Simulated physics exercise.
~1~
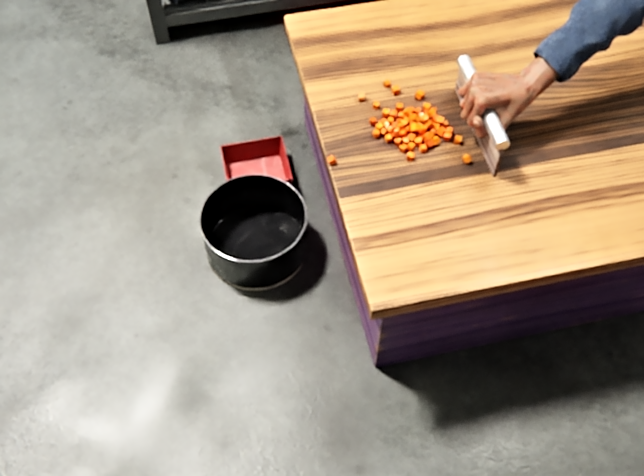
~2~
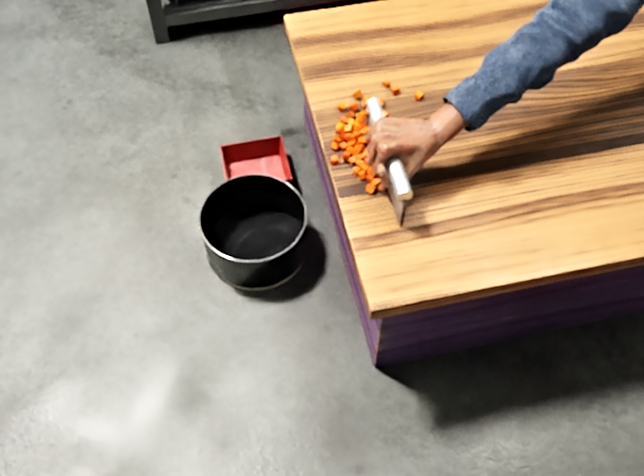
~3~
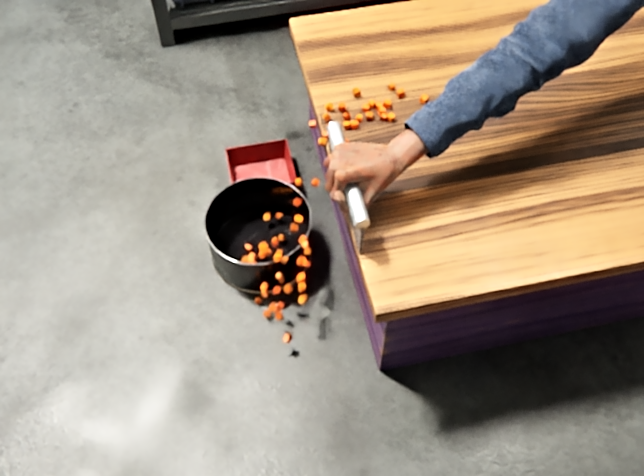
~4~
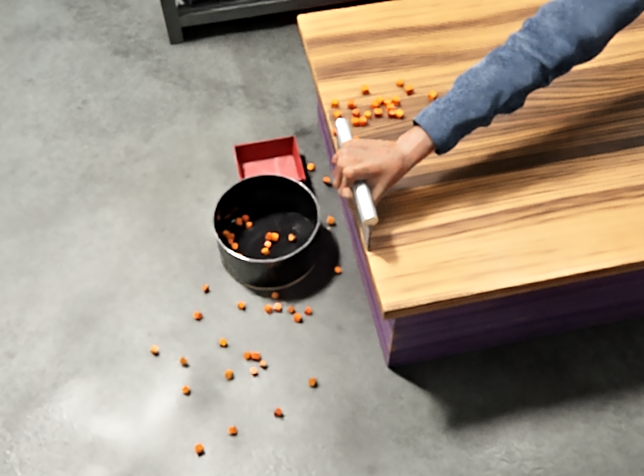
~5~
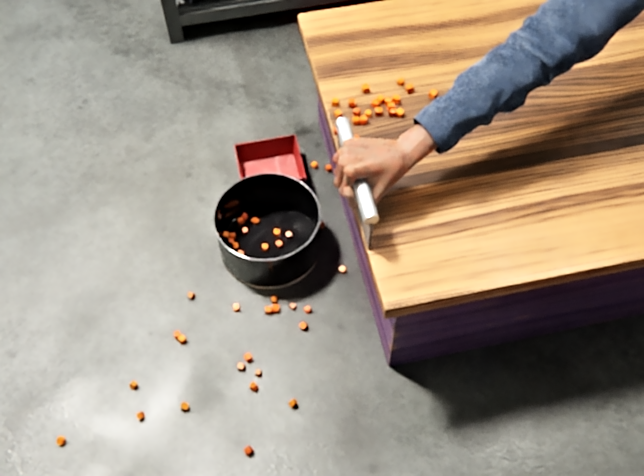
On a wooden tabletop above a grey concrete floor, a hand in a blue sleeve holds a white-handled blade beside a loose pile of orange carrot cubes. A black pot and a red tin sit on the floor below the table's left side. The hand sweeps the blade left, pushing the cubes toward the edge, then stops there as many tumble over. Some land in the pot, while others drop past it and scatter across the floor. At the end, cubes lie in the pot, on the floor and on the tabletop, and the tin looks empty.
